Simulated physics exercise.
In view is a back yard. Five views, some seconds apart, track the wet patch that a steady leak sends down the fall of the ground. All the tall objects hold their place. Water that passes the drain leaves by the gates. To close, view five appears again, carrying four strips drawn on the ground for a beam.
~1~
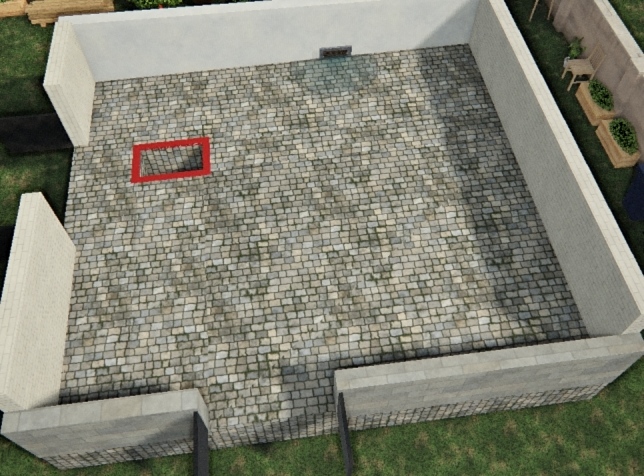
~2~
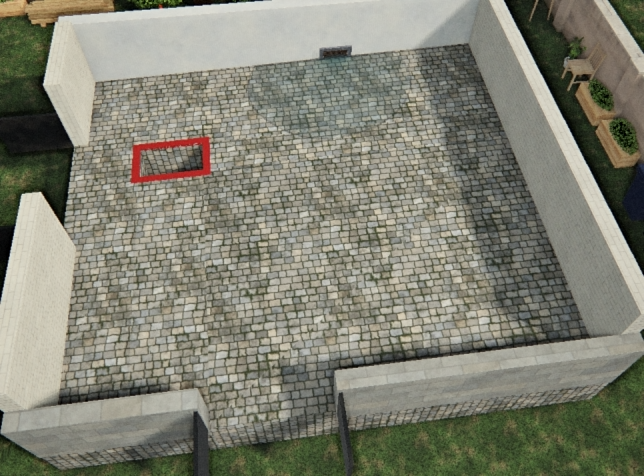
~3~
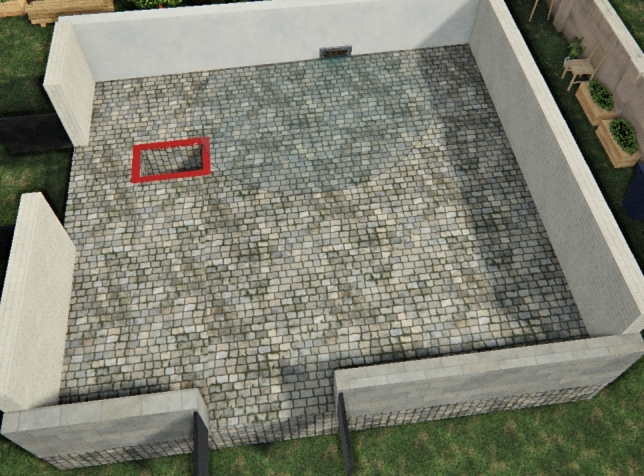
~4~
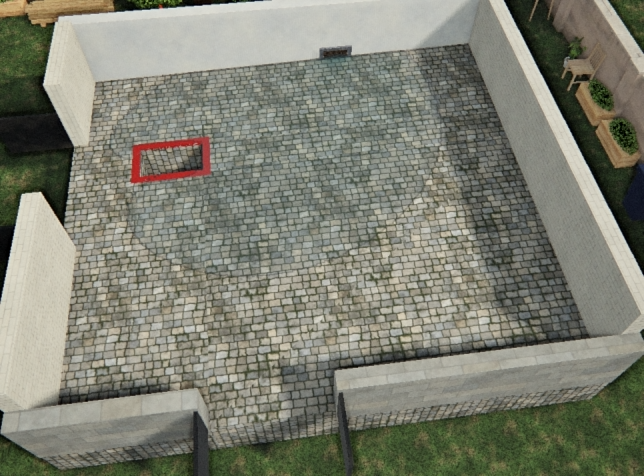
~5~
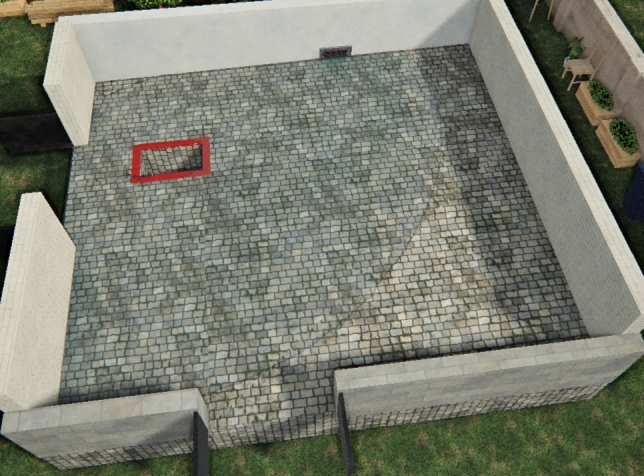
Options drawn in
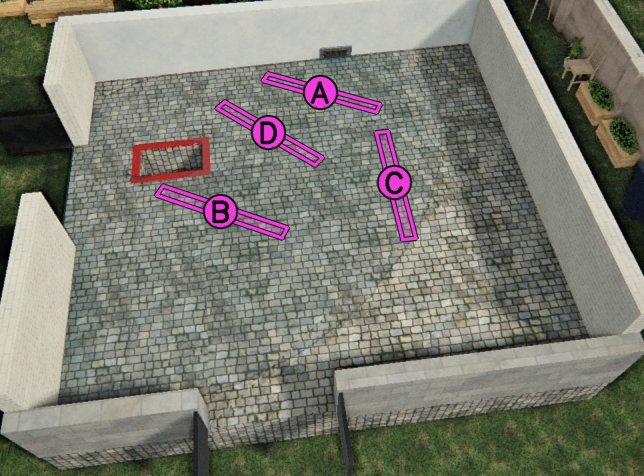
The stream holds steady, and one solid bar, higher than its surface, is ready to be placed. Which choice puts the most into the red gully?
It is B.
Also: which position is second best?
That is position C.
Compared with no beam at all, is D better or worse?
Position D is worse.
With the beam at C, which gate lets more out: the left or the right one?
The left one.
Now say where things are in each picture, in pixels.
In the first frame, outfall at (335, 53); red gully at (171, 160); open gate at (271, 402); open gate at (83, 193); front seen at (321, 90), 3 % of the ground wet; red gully still dry.
In the second frame, front seen at (297, 130), 11 % of the ground wet; red gully still dry.
In the third frame, front seen at (248, 179), 24 % of the ground wet; red gully still dry.
In the fourth frame, front seen at (194, 265), 42 % of the ground wet; red gully taking water.
In the fifth frame, front seen at (62, 374), 64 % of the ground wet; red gully taking water.
On the marked copy, A from (265, 77) to (378, 108); B from (159, 190) to (284, 232); C from (409, 238) to (382, 132); D from (221, 105) to (318, 161).
With A, about 11 % of the stream goes into the red gully, about 86 % out by the gates.
With B, about 58 % of the stream goes into the red gully, about 38 % out by the gates.
With C, about 23 % of the stream goes into the red gully, about 76 % out by the gates.
With D, about 7 % of the stream goes into the red gully, about 92 % out by the gates.
